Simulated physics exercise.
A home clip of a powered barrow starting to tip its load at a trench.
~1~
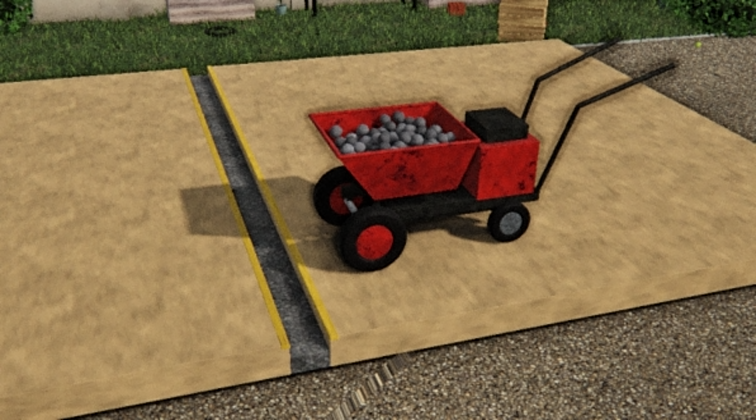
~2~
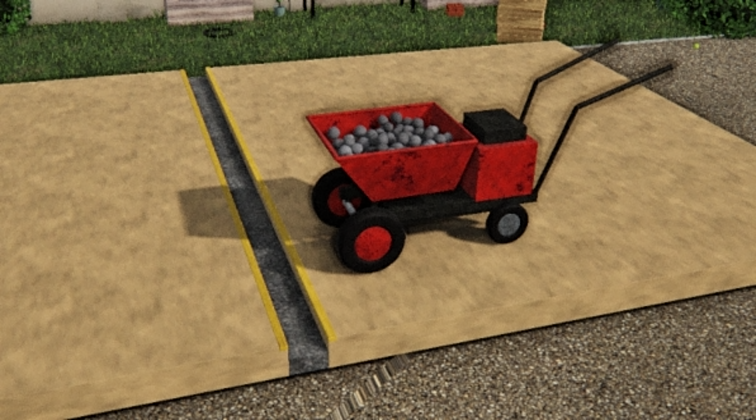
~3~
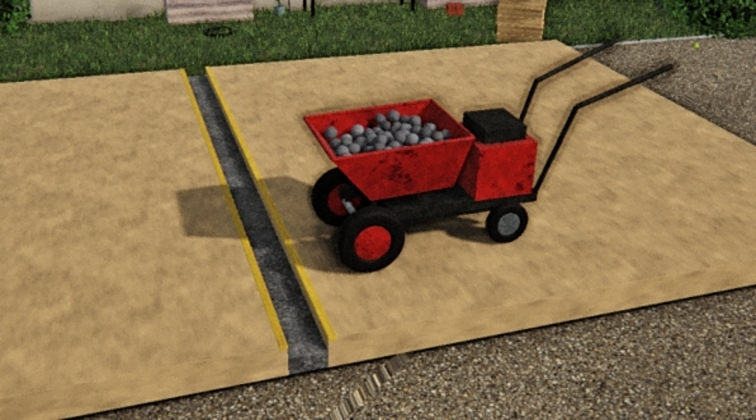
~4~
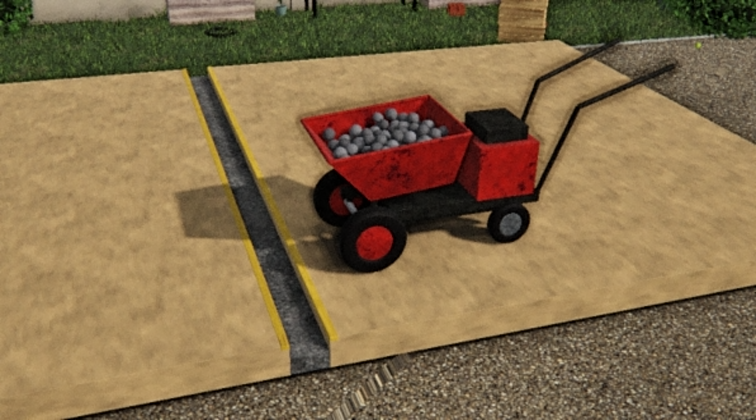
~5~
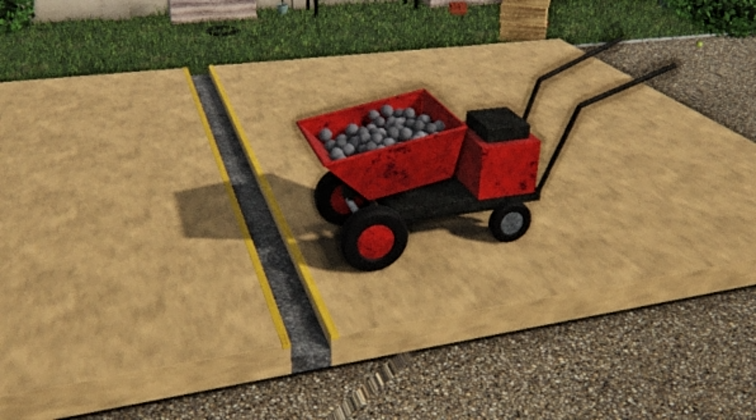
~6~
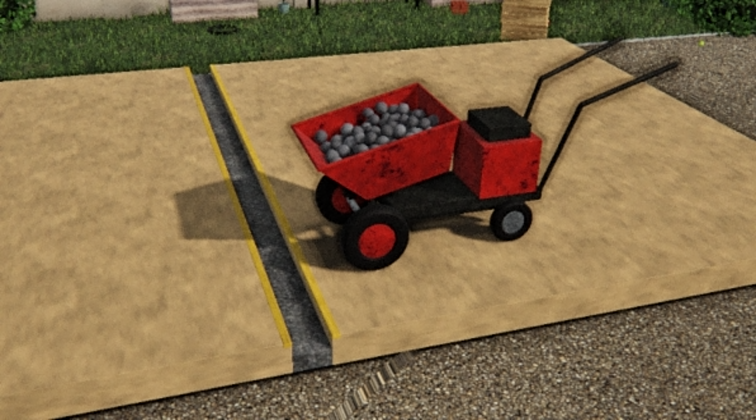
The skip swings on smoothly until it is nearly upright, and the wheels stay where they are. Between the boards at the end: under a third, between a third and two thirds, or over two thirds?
The trench takes under a third.
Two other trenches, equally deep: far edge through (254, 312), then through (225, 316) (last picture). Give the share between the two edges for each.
Near 40 % and 60 %.
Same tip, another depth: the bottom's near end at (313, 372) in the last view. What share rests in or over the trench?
Some 0 per cent.
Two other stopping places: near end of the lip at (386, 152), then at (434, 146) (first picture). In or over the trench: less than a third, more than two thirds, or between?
In turn: Between a third and two thirds; under a third.
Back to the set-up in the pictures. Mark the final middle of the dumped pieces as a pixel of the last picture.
Around (231, 257).
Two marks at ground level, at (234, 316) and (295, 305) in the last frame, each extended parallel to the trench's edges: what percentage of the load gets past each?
In turn 20 and 70 in a hundred.
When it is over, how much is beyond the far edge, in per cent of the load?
Near 60 %.
Just after the last frame, skip tipped steeply; every one in the skip.
A moment on, skip tipped steeply; the larger part in the skip; about a tenth beyond it; just a few falling.
Further on, skip tipped right over; roughly a third in the skip; just a few in or heaped over the trench; roughly two thirds beyond it.
When it is over, skip tipped right over; roughly a third in the skip; about a tenth in or heaped over the trench; roughly two thirds beyond it.
